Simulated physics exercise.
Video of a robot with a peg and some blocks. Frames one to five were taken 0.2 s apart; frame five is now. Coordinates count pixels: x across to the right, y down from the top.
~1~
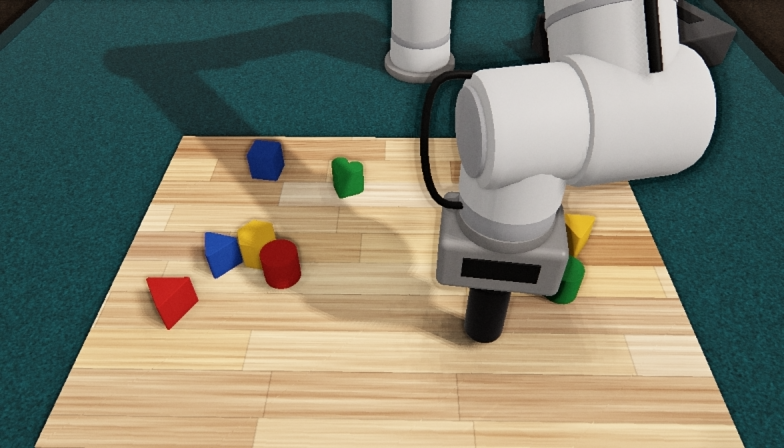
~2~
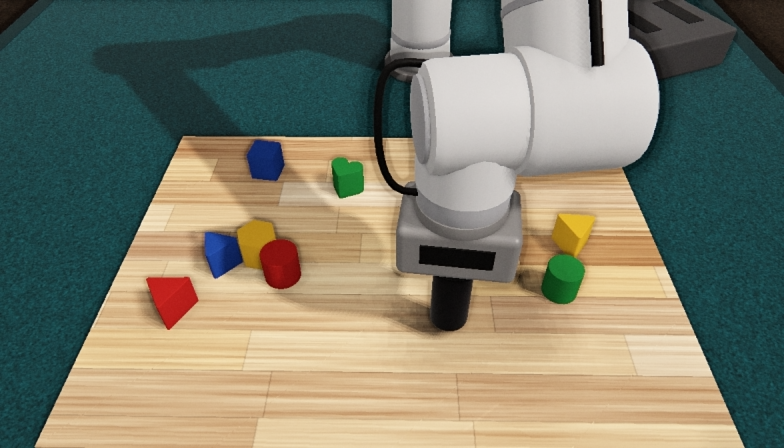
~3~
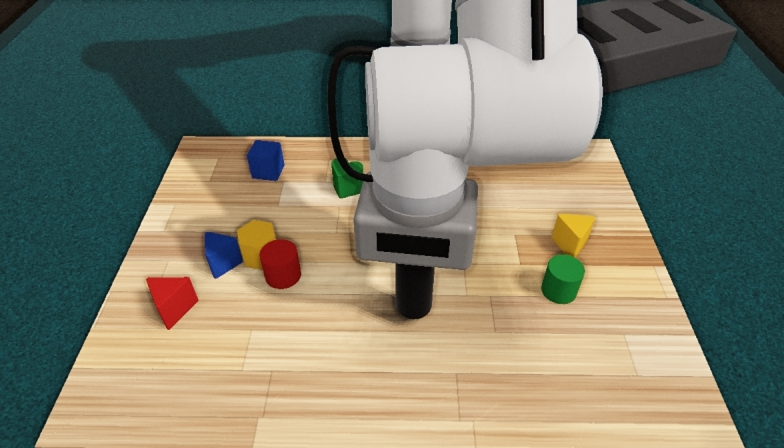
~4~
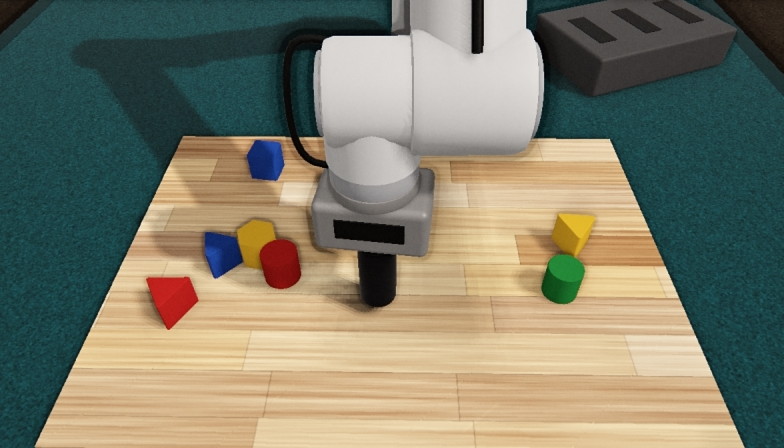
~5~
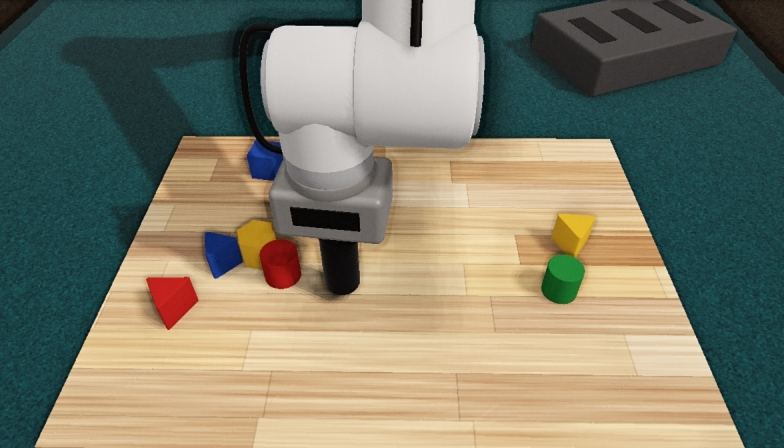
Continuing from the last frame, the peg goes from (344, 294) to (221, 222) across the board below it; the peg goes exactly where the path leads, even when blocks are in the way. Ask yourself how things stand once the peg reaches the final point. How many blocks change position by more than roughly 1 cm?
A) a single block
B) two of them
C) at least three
(C)
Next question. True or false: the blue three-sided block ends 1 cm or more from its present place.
True - the claim holds.
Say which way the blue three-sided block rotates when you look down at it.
Counter-clockwise, from overhead.
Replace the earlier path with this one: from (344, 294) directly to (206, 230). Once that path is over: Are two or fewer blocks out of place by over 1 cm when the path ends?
I believe not.
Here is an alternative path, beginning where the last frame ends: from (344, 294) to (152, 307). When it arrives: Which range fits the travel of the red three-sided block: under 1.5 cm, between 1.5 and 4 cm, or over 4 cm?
Band: Over 4 cm.
The first path, step by step. One third of the way, peg at (297, 257); blue three-sided block at (209, 240), turned 30° anticlockwise; yellow six-sided block at (245, 227), turned 20° clockwise; red circle at (258, 250).
Two thirds of the way, peg at (255, 233); blue three-sided block at (202, 238), turned 85° anticlockwise; yellow six-sided block at (221, 215), turned 20° clockwise; red circle at (243, 252).
At the end, peg at (218, 211); blue three-sided block at (202, 238), turned 85° anticlockwise; yellow six-sided block at (180, 202); red circle at (243, 252).
